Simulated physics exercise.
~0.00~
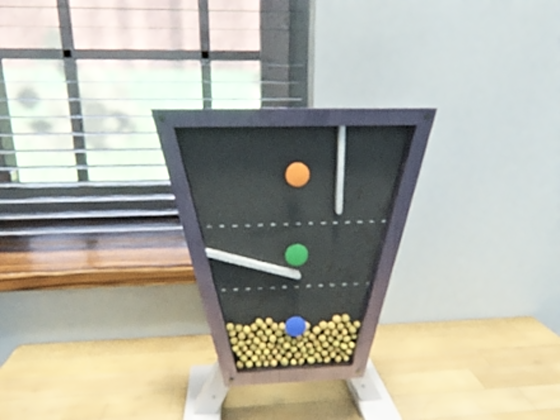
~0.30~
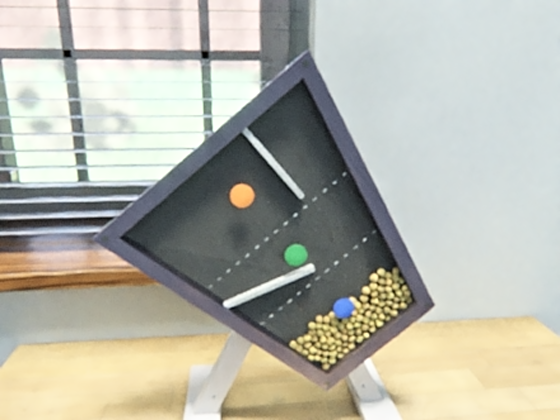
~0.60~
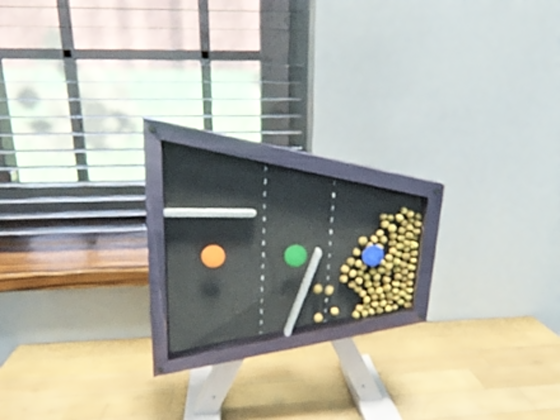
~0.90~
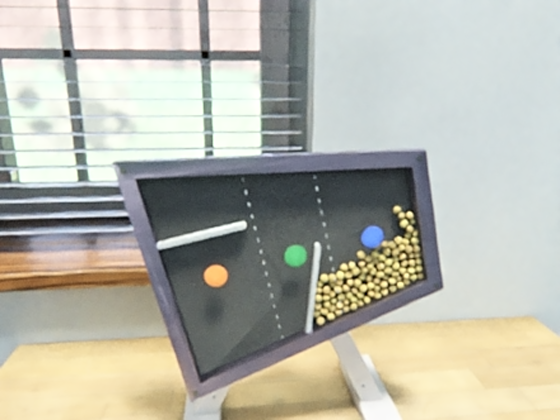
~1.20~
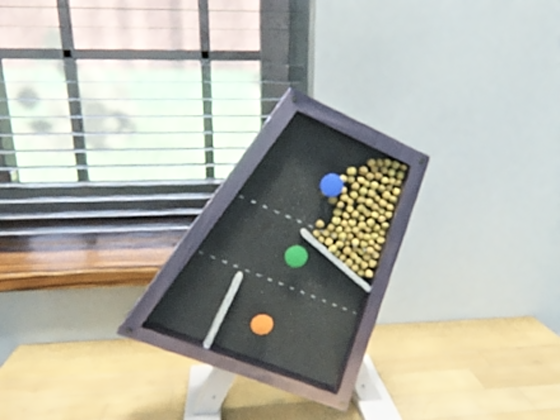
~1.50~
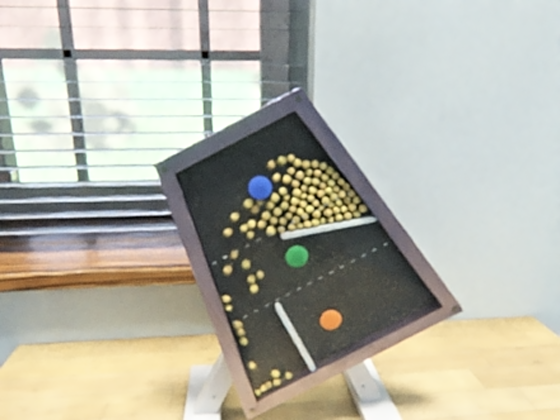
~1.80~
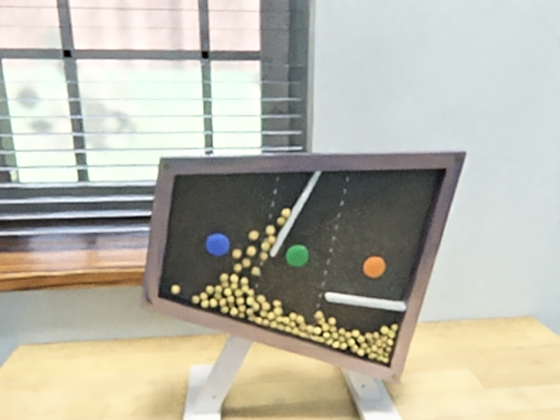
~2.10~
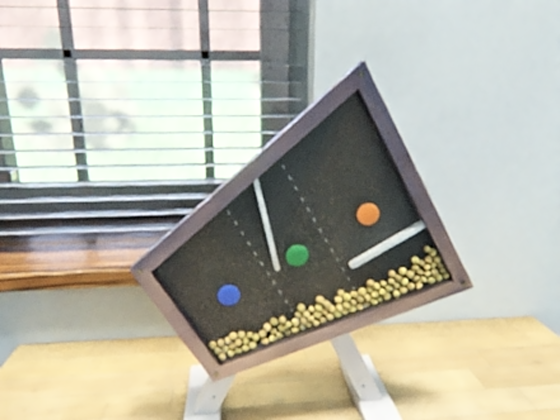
A dark case of yellow beads turns anticlockwise, spilling them along its lower side.
